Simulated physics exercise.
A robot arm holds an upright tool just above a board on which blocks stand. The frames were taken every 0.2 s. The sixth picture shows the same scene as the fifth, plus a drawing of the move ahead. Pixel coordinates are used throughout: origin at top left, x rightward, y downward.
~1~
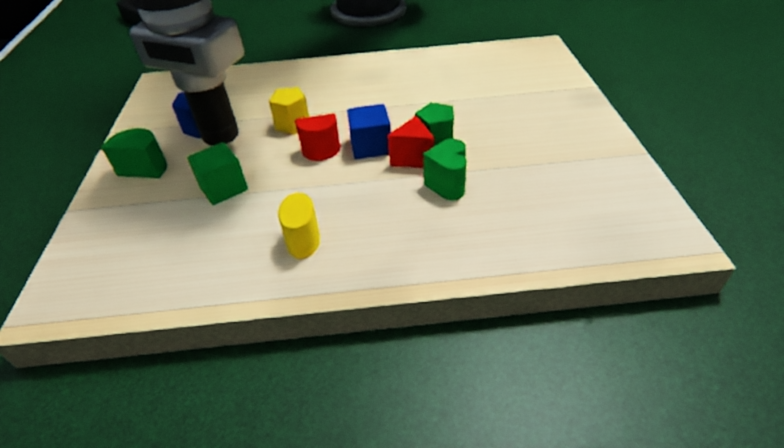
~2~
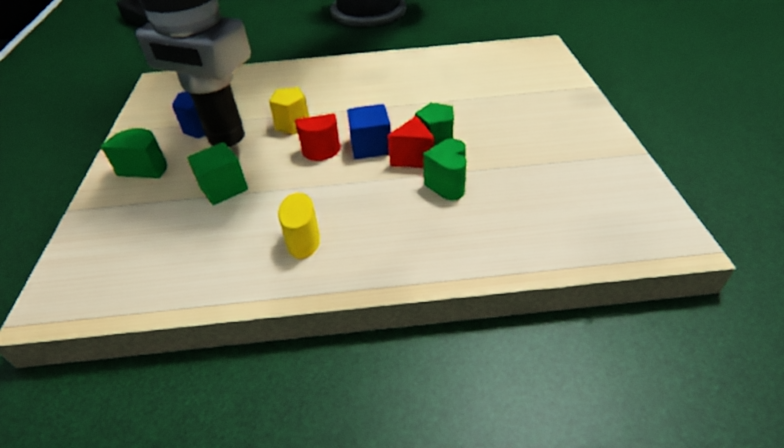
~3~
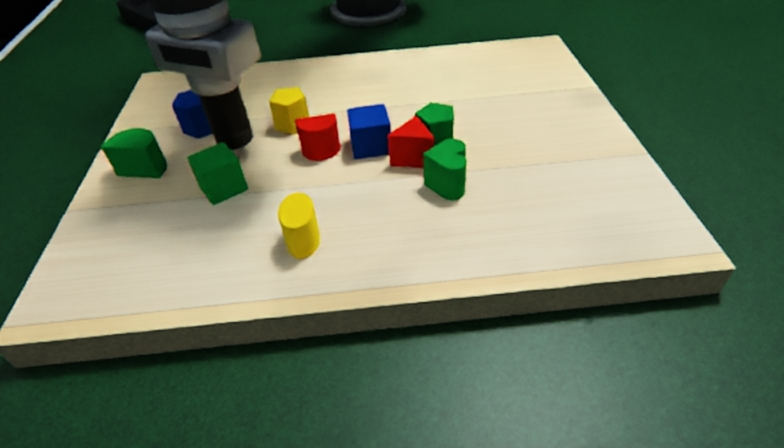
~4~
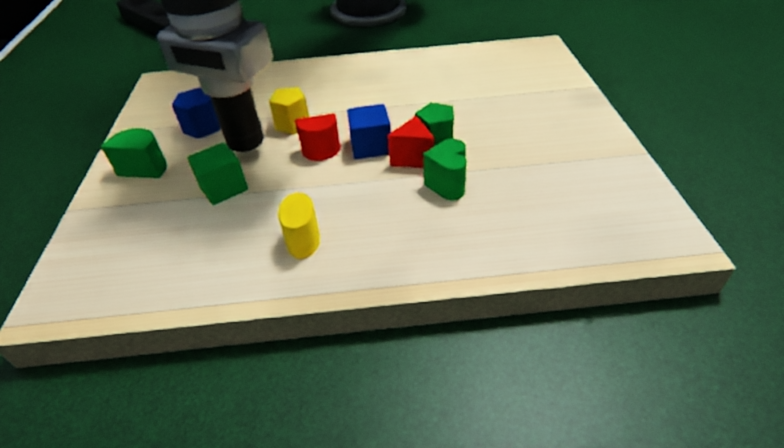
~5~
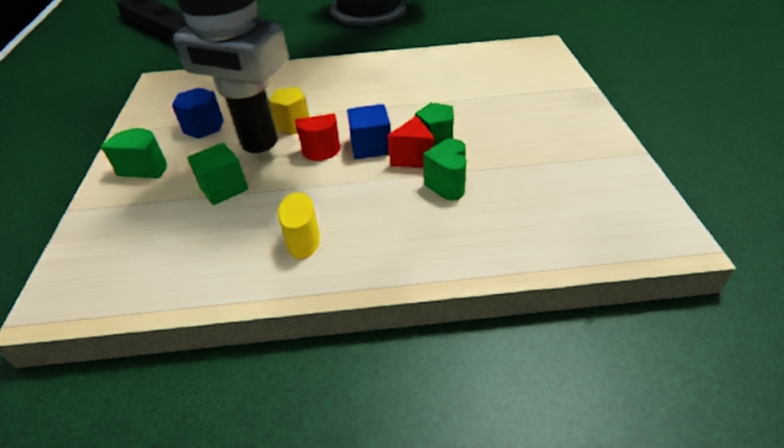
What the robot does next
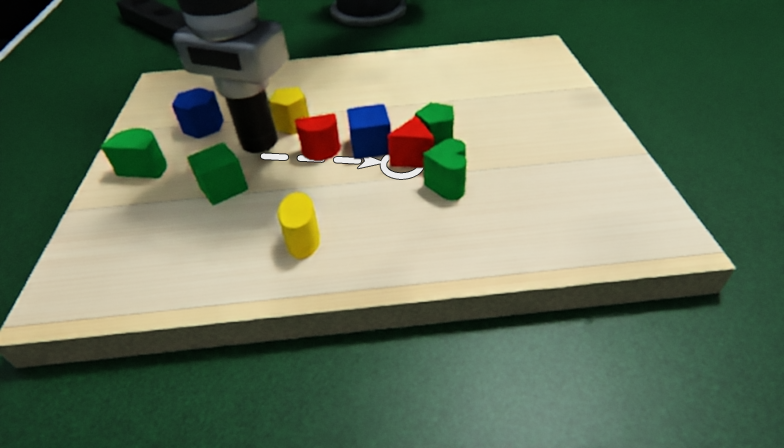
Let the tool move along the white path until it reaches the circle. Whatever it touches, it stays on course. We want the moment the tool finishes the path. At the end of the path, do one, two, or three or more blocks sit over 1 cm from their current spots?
Three or more shift.
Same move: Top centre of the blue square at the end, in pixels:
The point I'd pick in the picture is (398, 109).
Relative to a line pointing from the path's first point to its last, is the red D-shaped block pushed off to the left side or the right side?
Answer: Left.
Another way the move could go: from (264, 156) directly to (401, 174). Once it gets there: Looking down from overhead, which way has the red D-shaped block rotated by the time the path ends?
It swings round anticlockwise.
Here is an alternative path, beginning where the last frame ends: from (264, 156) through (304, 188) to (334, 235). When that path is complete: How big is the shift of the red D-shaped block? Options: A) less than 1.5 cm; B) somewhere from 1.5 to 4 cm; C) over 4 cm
A: Less than 1.5 cm.
Path on the board, from (264, 156) to (402, 164).
The first path, step by step. One third of the way, tool at (308, 145); red D-shaped block at (343, 119), turned 20° anticlockwise; blue square at (382, 113), turned 15° clockwise.
Two thirds of the way, tool at (354, 147); red D-shaped block at (361, 110), turned 30° anticlockwise; blue square at (398, 109), turned 30° clockwise; red triangular piece at (416, 130).
At the end, tool at (402, 150); red D-shaped block at (361, 110), turned 30° anticlockwise; blue square at (398, 109), turned 30° clockwise; red triangular piece at (435, 132), turned 45° anticlockwise; green five-sided block at (440, 111).
